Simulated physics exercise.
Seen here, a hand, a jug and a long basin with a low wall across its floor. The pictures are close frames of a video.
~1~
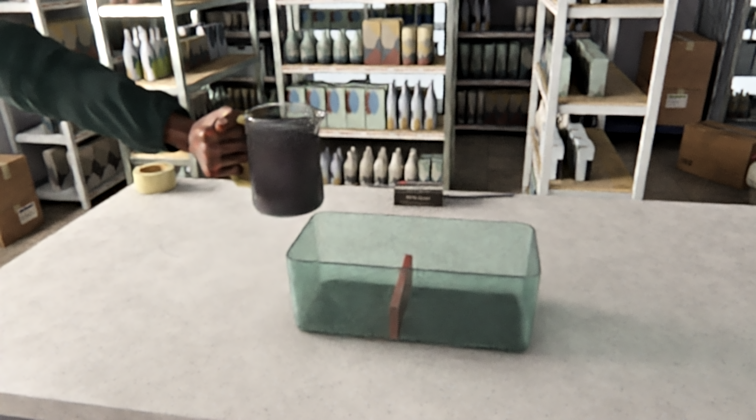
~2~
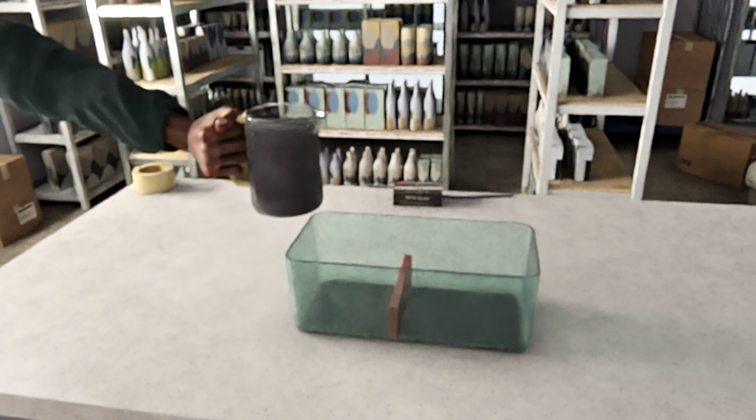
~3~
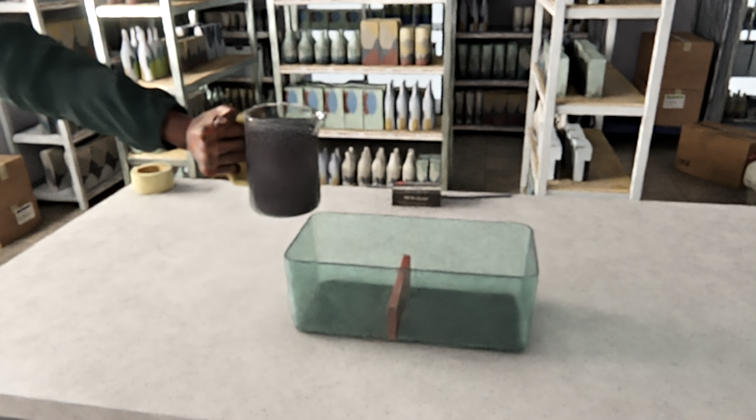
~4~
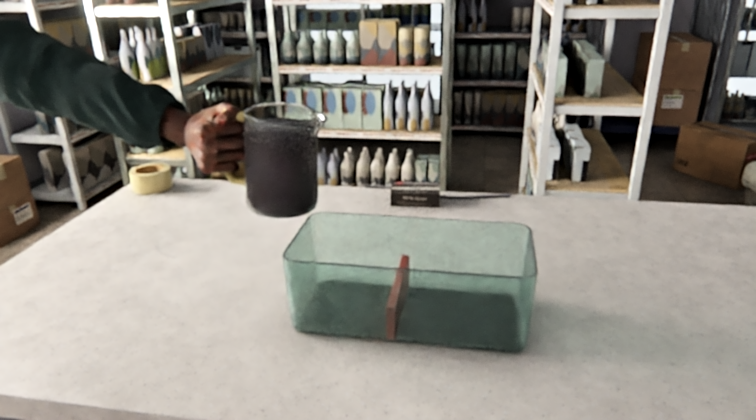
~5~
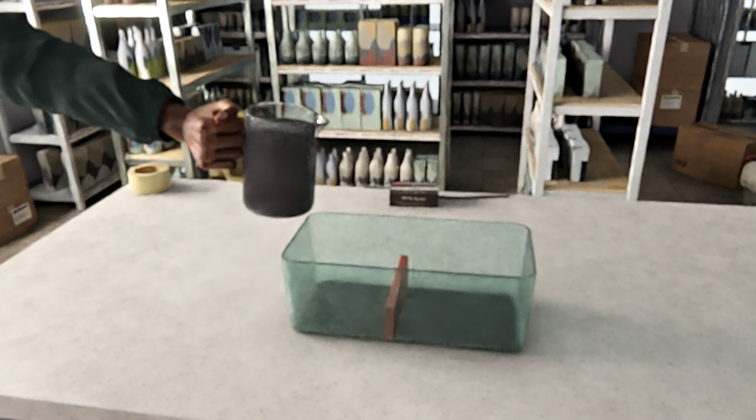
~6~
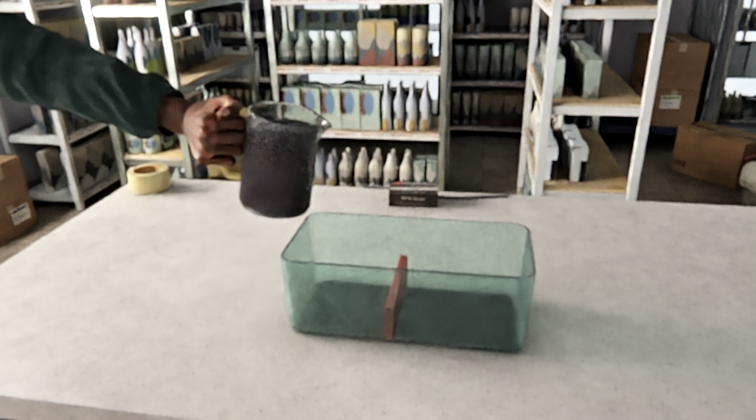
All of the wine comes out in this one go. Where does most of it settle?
The left-hand section gets the most.
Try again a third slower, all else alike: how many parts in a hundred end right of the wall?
Roughly 15 in a hundred.
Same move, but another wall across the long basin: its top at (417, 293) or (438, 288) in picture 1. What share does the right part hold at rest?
About 15 and 5 per cent.
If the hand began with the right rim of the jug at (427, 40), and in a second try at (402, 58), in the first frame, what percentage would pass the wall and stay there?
Near 75 % and 95 %.
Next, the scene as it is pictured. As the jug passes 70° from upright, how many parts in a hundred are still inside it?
Near 85 %.
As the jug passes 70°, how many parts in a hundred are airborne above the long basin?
Roughly 10 in a hundred.
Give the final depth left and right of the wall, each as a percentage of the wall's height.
Near 60 on the left, 10 on the right.
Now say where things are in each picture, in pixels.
In the first frame, it leans 0°; its right rim is at (327, 114); the wine meets the walls at (252, 125) and (317, 126); the long basin's rim runs from (300, 235) to (537, 250); the wall's top is at (402, 279).
In the second frame, it leans 0°; its right rim is at (327, 115); the wine meets the walls at (252, 124) and (317, 127).
In the third frame, it leans 2°; its right rim is at (327, 116); the wine meets the walls at (251, 124) and (316, 127).
In the fourth frame, it leans 4°; its right rim is at (327, 118); the wine meets the walls at (251, 124) and (316, 128).
In the fifth frame, it leans 8°; its right rim is at (329, 122); the wine meets the walls at (252, 126) and (317, 129).
In the sixth frame, it leans 12°; its right rim is at (331, 126); the wine meets the walls at (252, 128) and (319, 129).
A moment on, the tilt is 70° and 86 per cent is still to pour, 3 is left of the wall and 0 right of it.
Next, the tilt is 100° and 40 per cent is still to pour, 37 is left of the wall and 6 right of it.
Then the tilt is 102° and 9 per cent is still to pour, 77 is left of the wall and 7 right of it.
Later the tilt is 102° and 1 per cent is still to pour, 86 is left of the wall and 10 right of it.
At rest 88 per cent lies left of the wall, 10 right of it and 2 outside.
